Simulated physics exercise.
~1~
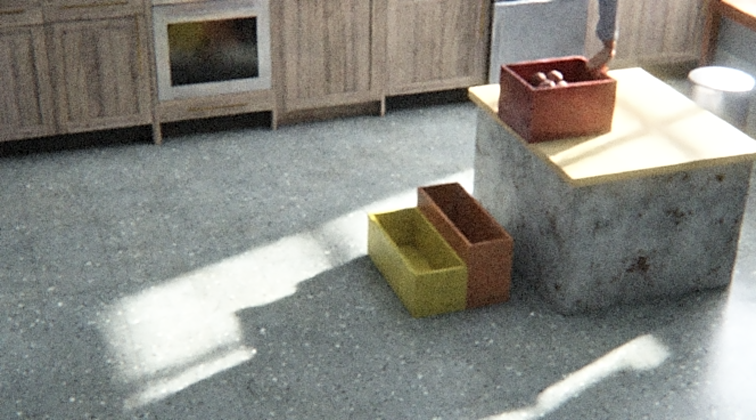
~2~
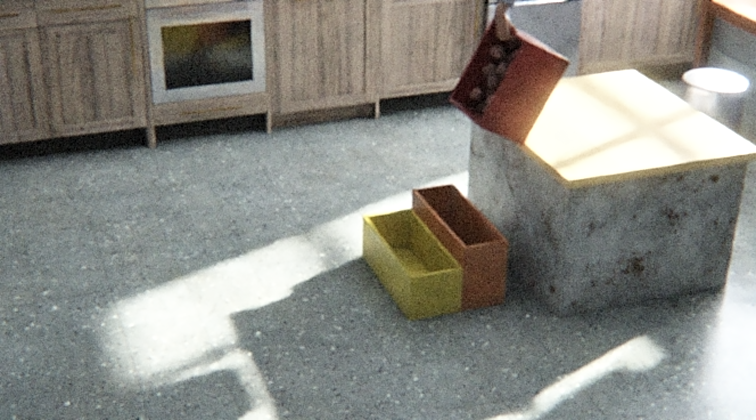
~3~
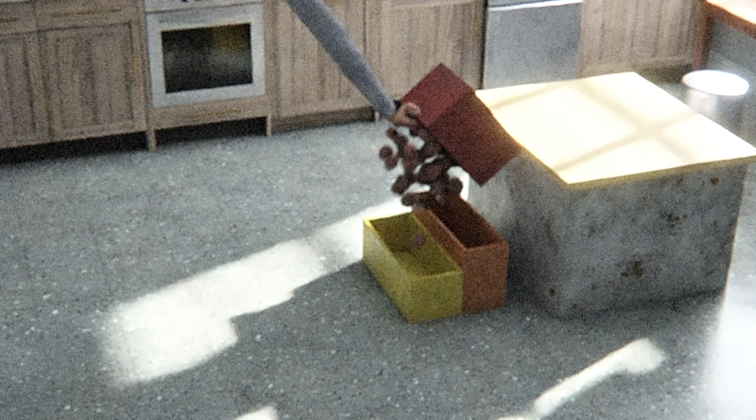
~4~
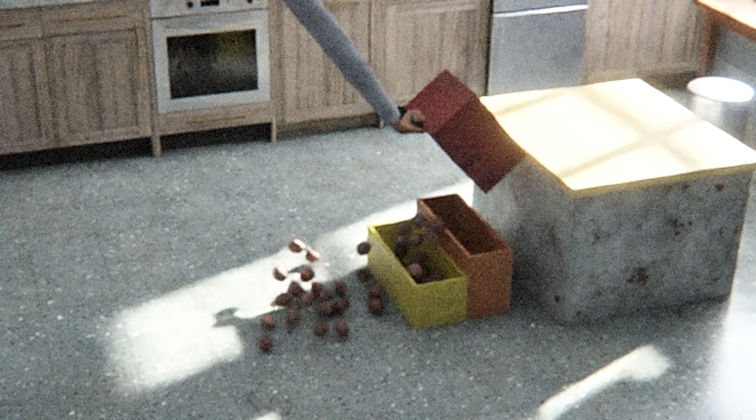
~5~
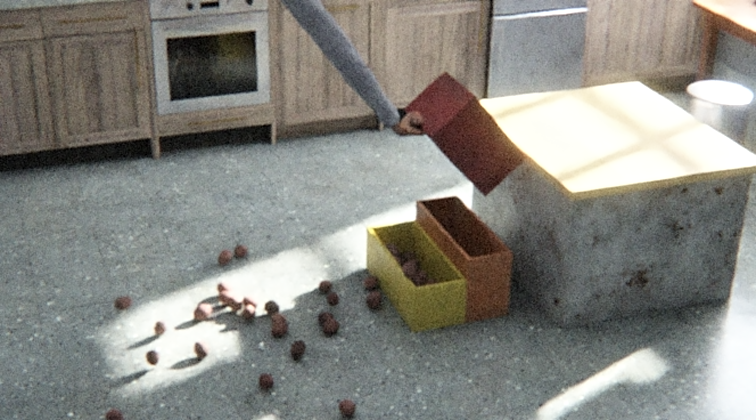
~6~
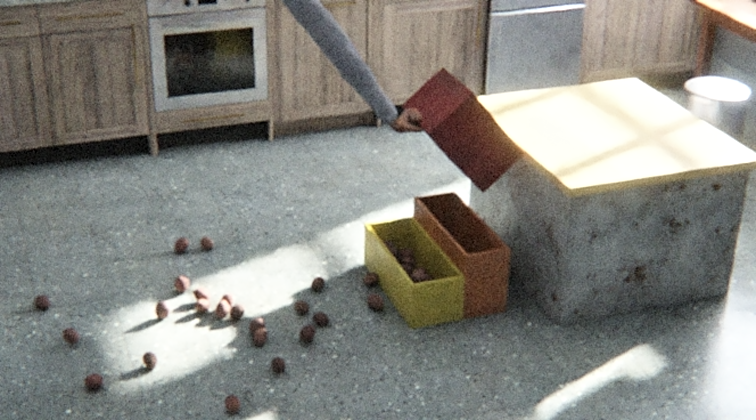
A hand tips a red crate, spilling potatoes into the yellow tub and across the floor.
